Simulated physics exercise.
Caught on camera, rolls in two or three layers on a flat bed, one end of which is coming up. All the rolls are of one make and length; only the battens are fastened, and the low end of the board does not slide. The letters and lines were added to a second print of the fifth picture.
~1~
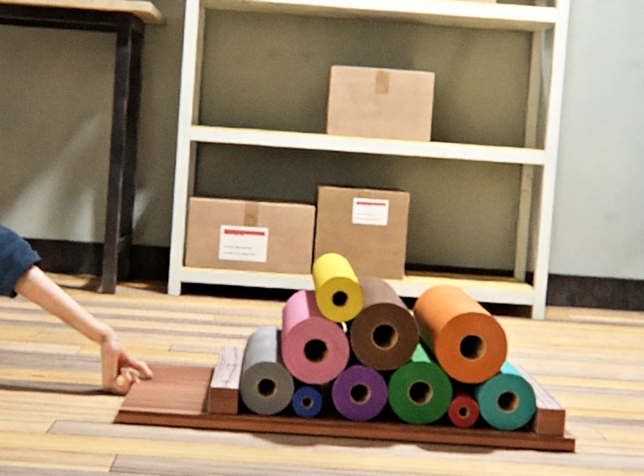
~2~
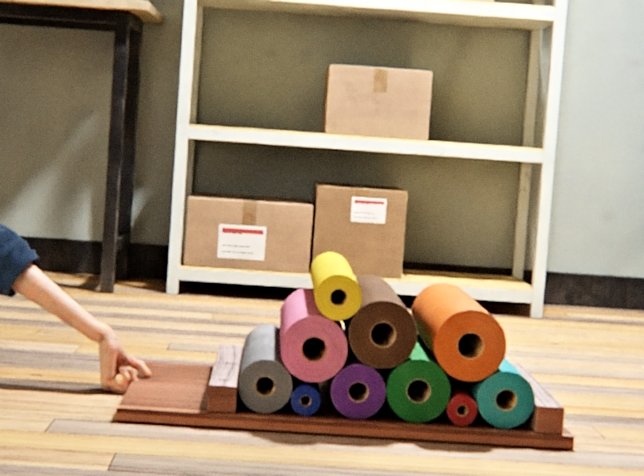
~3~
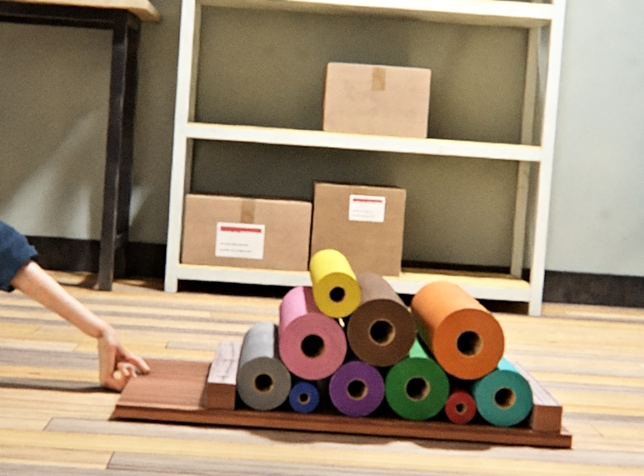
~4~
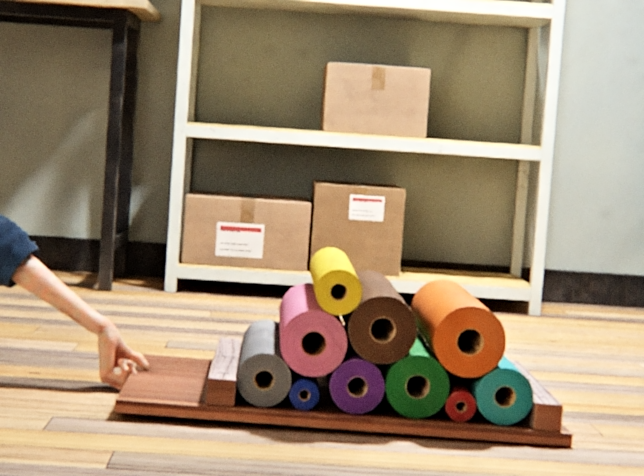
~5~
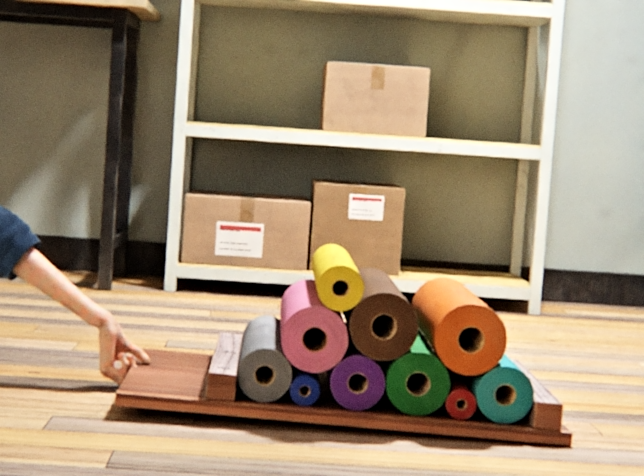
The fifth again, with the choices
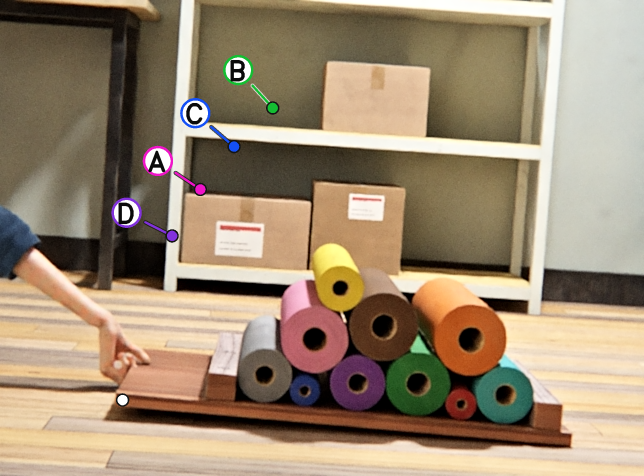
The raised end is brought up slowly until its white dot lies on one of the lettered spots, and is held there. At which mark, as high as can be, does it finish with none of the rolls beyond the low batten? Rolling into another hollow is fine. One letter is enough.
The highest mark that will do is A.
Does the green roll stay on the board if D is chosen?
Yes.
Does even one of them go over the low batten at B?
At B: Yes.
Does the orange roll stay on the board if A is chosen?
Yes, with A.
On the marked copy, A at (200, 189); B at (273, 108); C at (234, 146); D at (172, 236); the white dot at (122, 400).
Taking A. A third of the way, board at 17°.
Two thirds of the way, board at 30°.
When it is over, board at 30°, none over the low batten.
As for the rest, B four over the low batten (pink, orange, brown, yellow); C two over the low batten (orange, brown); D none over the low batten.
